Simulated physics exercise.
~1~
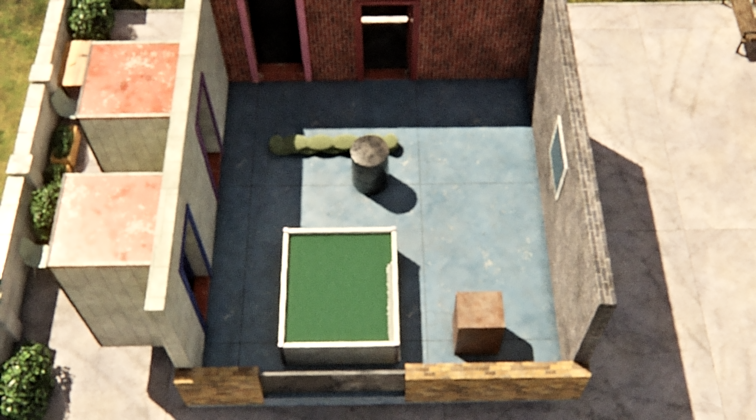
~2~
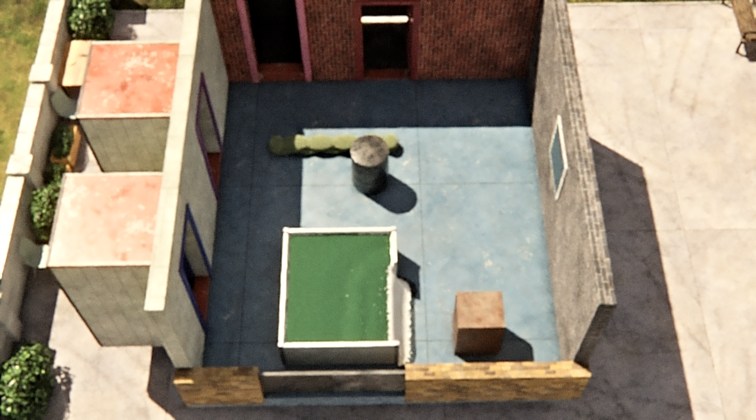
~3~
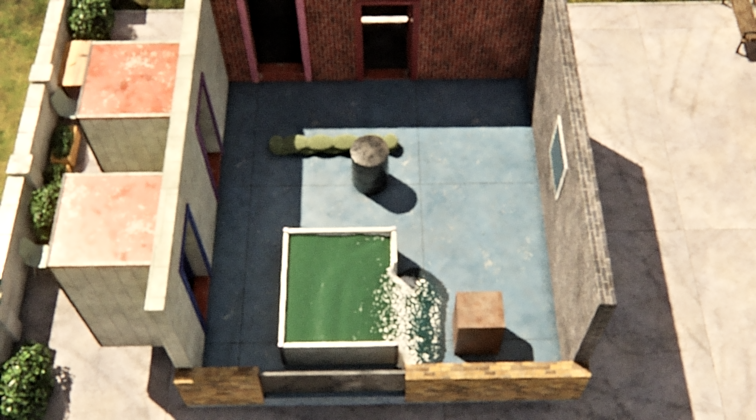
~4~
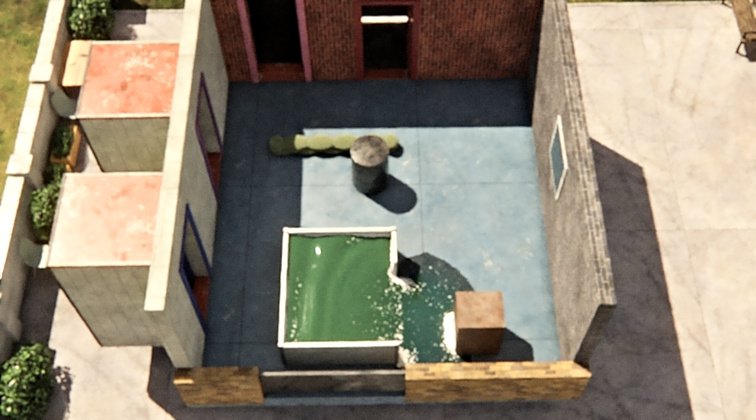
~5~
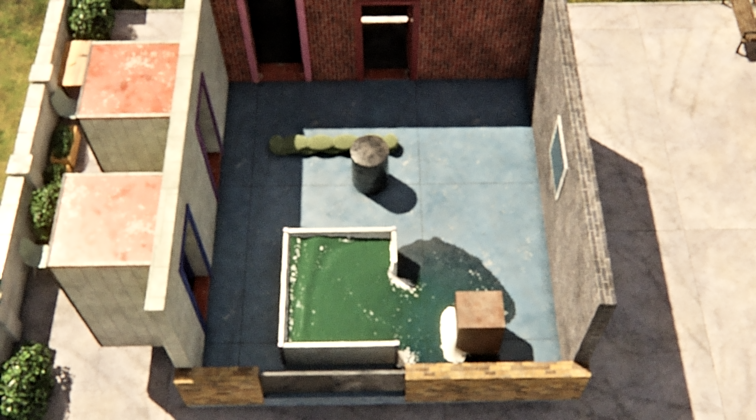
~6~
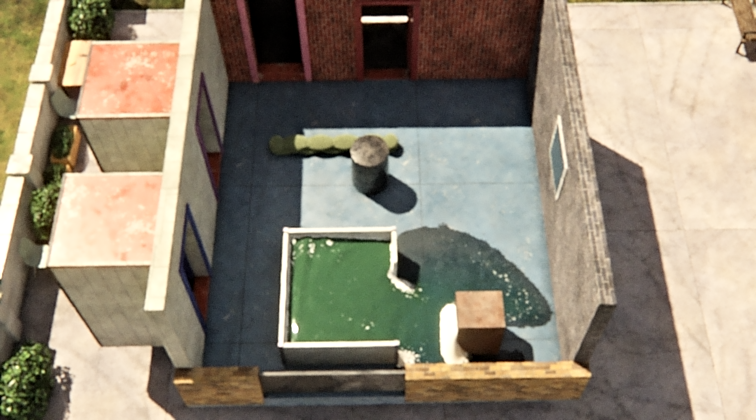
A white-rimmed tank of green water stands near the front of a walled yard with a blue floor, seen from high above by a still camera. A grey cylinder and a low yellow-green hedge sit behind it, a brown box to its right, with open doorways in the brick and pale walls. The tank's right side tears away, and foaming water pours out rightward, surrounds the box and spreads across the floor.
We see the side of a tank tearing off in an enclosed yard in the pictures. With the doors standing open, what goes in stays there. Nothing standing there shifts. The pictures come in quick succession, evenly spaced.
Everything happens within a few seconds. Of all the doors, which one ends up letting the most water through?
That would be the red door.
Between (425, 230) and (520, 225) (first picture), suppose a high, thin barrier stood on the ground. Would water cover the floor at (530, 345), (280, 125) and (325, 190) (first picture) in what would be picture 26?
One after the other: Flooded, no water, free of water.
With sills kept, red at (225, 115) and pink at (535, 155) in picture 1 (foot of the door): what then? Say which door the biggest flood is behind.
My pick is the one in red.
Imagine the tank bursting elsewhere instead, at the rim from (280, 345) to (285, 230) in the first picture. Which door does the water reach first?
The door marked blue.
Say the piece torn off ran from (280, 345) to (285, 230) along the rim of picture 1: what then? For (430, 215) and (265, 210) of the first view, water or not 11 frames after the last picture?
Point one left dry, point two soaked.
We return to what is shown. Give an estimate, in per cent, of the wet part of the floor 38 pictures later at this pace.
Close to 85 percent, by my reckoning.
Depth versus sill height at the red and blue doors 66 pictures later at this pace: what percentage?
I'd say around 220 and 50 in a hundred.
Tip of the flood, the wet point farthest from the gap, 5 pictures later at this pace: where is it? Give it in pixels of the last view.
The front's farthest point is close to (537, 213).
A moment on, water covers 20 % of the floor; red door not reached, purple door not reached, blue door not reached, pink door not reached.
Next, water covers 30 % of the floor; red door not reached, purple door not reached, blue door not reached, pink door not reached.
Then, water covers 50 % of the floor; red door not reached, purple door not reached, blue door wet at the sill, nothing in, pink door not reached.
Later, water covers 85 % of the floor; red door some in, purple door wet at the sill, nothing in, blue door wet at the sill, nothing in, pink door wet at the sill, nothing in.
In the end, water covers 95 % of the floor; red door a lot in, purple door wet at the sill, nothing in, blue door wet at the sill, nothing in, pink door wet at the sill, nothing in; the red door has let in the most.
